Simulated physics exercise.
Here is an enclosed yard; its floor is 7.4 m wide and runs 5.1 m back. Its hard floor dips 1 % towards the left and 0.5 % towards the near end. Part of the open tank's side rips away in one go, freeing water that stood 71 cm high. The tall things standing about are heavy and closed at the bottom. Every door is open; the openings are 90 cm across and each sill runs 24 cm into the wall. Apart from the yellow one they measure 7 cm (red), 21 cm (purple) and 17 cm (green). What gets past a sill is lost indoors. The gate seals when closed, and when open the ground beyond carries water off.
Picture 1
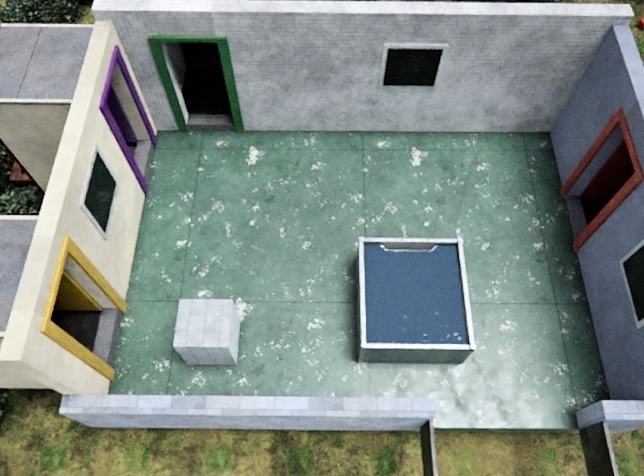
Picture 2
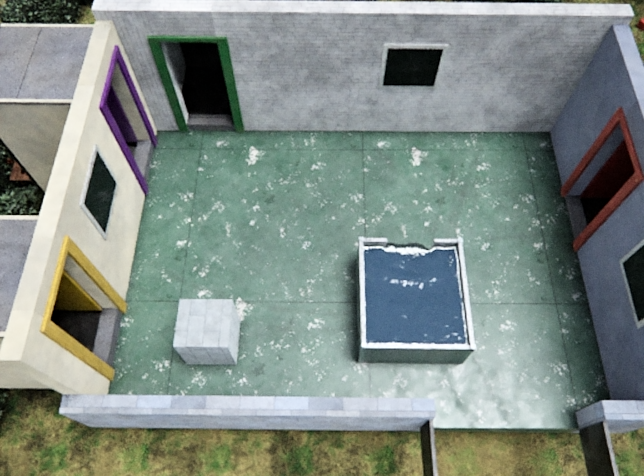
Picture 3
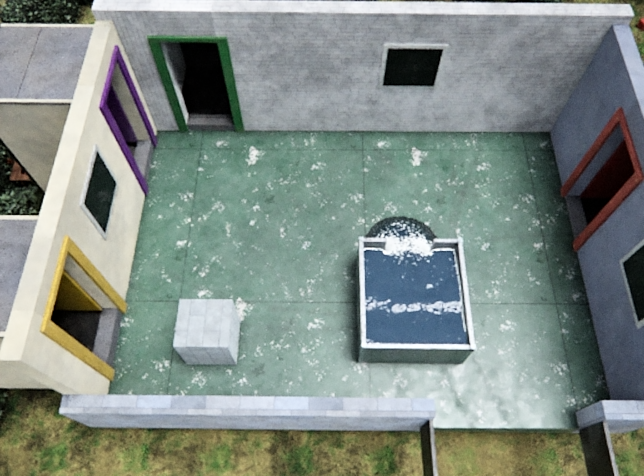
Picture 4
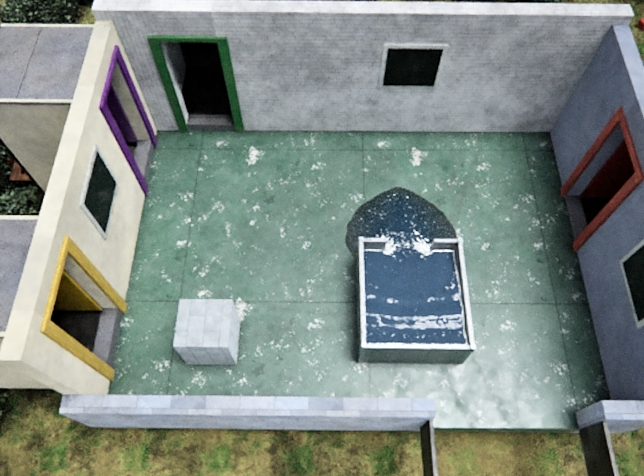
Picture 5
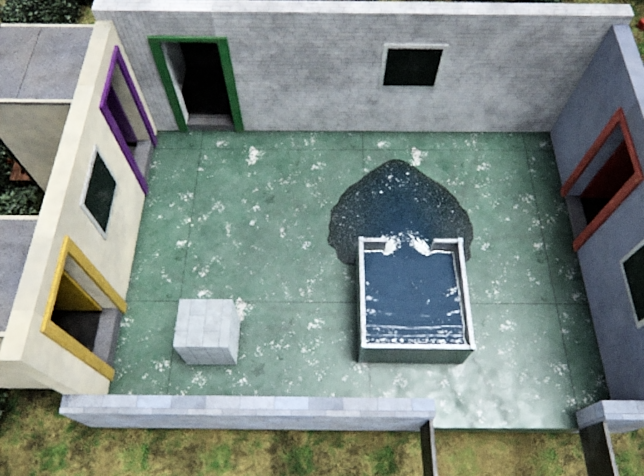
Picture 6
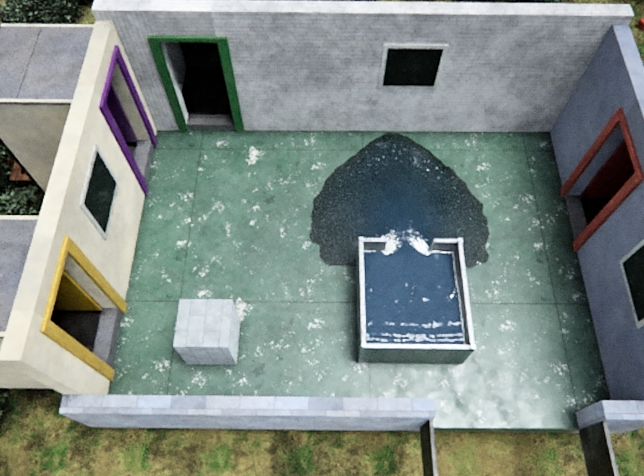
Water pours from the far side of an open tank and spreads across the green floor.
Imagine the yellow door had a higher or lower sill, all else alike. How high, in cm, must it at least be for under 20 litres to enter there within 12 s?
At least 6.5 cm or so.
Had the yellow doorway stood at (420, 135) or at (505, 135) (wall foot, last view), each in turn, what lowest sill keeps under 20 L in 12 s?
About 19 and 8.5 cm.
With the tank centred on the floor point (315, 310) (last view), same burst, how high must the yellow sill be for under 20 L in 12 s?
About 7.5 cm.
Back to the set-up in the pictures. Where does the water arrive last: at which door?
Last comes the yellow one.
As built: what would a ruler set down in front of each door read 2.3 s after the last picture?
In cm: Red 5, purple 15, green 6, yellow 0.
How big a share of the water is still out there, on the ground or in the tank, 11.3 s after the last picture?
Some 84 per cent remains.
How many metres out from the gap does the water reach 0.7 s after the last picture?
About 3.4 m.
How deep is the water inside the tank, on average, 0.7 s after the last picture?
Some 44 cm.
Then, 0.7 s after the last picture water covers 25 % of the floor, deepest (30 cm) near (404, 254); it has not reached the yellow door.
Then, 2.3 s after the last picture water covers 35 % of the floor, deepest (23 cm) near (157, 132); it has not reached the yellow door.
Then, 11.3 s after the last picture water covers 95 % of the floor, deepest (10 cm) near (106, 407); 9 cm at the yellow door, 0 litres in over its 25 cm sill.
At the yellow door as built, the water peaked near 10 cm, 9.5 s after the last picture.
With a sill of 5.5 cm, 27 litres would have come in within the 12 s; with 7.5 cm, 11 litres. So under 20 litres takes about 6.5 cm.
